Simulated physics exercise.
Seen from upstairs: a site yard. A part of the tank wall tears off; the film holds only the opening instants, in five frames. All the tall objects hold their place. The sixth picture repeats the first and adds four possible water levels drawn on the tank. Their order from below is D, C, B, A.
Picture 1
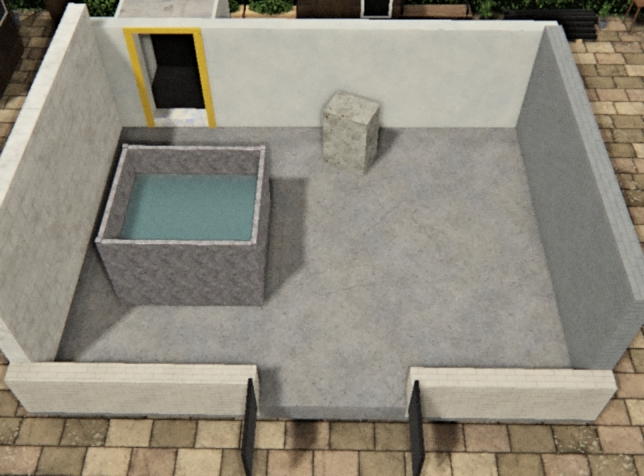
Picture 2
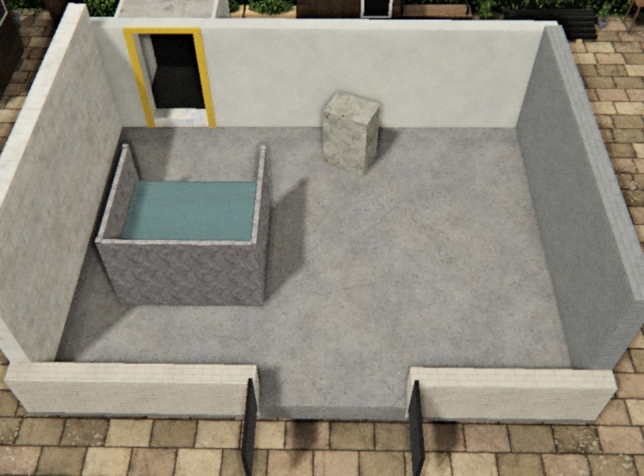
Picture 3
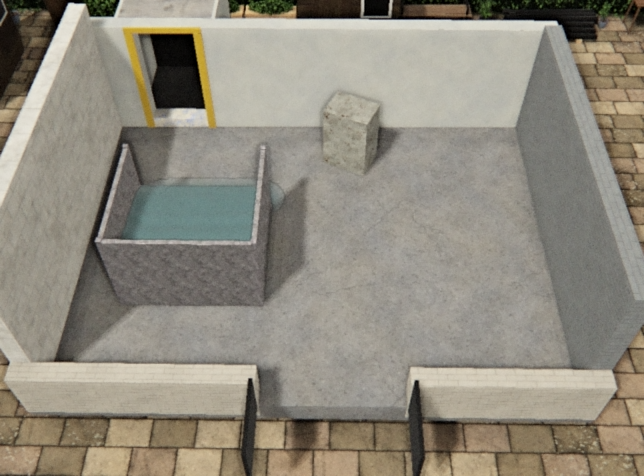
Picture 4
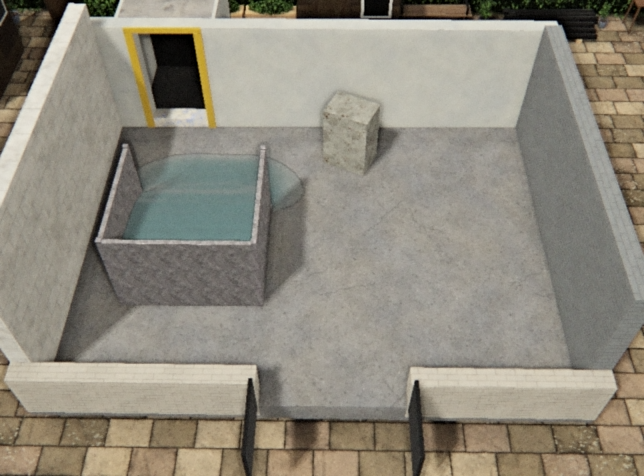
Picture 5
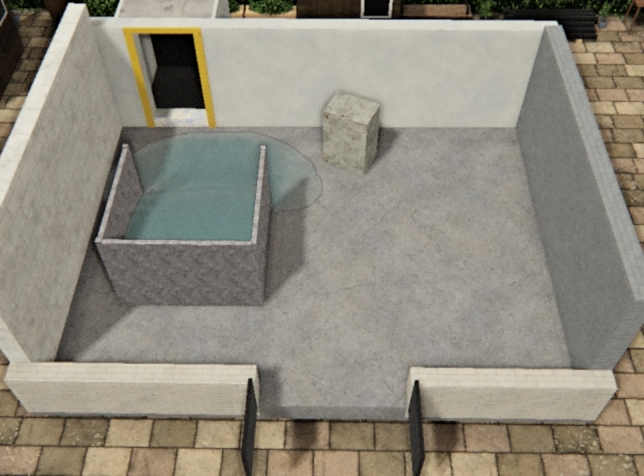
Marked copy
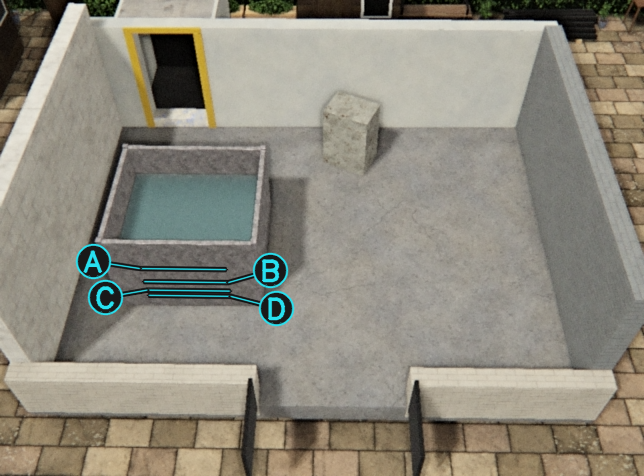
A walled yard with a grey concrete floor and brick paving outside is seen from above by a camera that stays still. A stone tank of blue-green water sits at left before a yellow-framed doorway, with a pale stone block near the back wall and an open dark gate in front. The tank's back wall disappears, then water spreads thinly across the floor behind it and out to the right.
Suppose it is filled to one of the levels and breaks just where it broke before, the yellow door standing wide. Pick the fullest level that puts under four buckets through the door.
The answer is line C.
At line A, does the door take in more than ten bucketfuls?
Yes.
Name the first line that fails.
The answer is B.
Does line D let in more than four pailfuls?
No.
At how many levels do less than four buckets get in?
Two of them.
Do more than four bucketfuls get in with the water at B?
Yes, it does.
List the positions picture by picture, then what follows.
In the first picture, water in the tank at rest, its middle at (191, 216); foot of the yellow doorway at (182, 127); open gate at (333, 364).
In the second picture, water covers 2 % of the ground, its front hidden from here.
In the third picture, water covers 5 % of the ground, its front hidden from here.
In the fourth picture, 10 % of the ground under water, visible out to (288, 186).
In the fifth picture, 16 % of the ground under water, visible out to (311, 176).
In cyan, A at (182, 269); B at (186, 282); C at (188, 290); D at (189, 295); from the bottom up D, C, B, A.
With A, dozens of bucketfuls pour in.
With B, about 10 bucketfuls get in.
With C, a bucket or two gets in.
With D, nothing gets over.
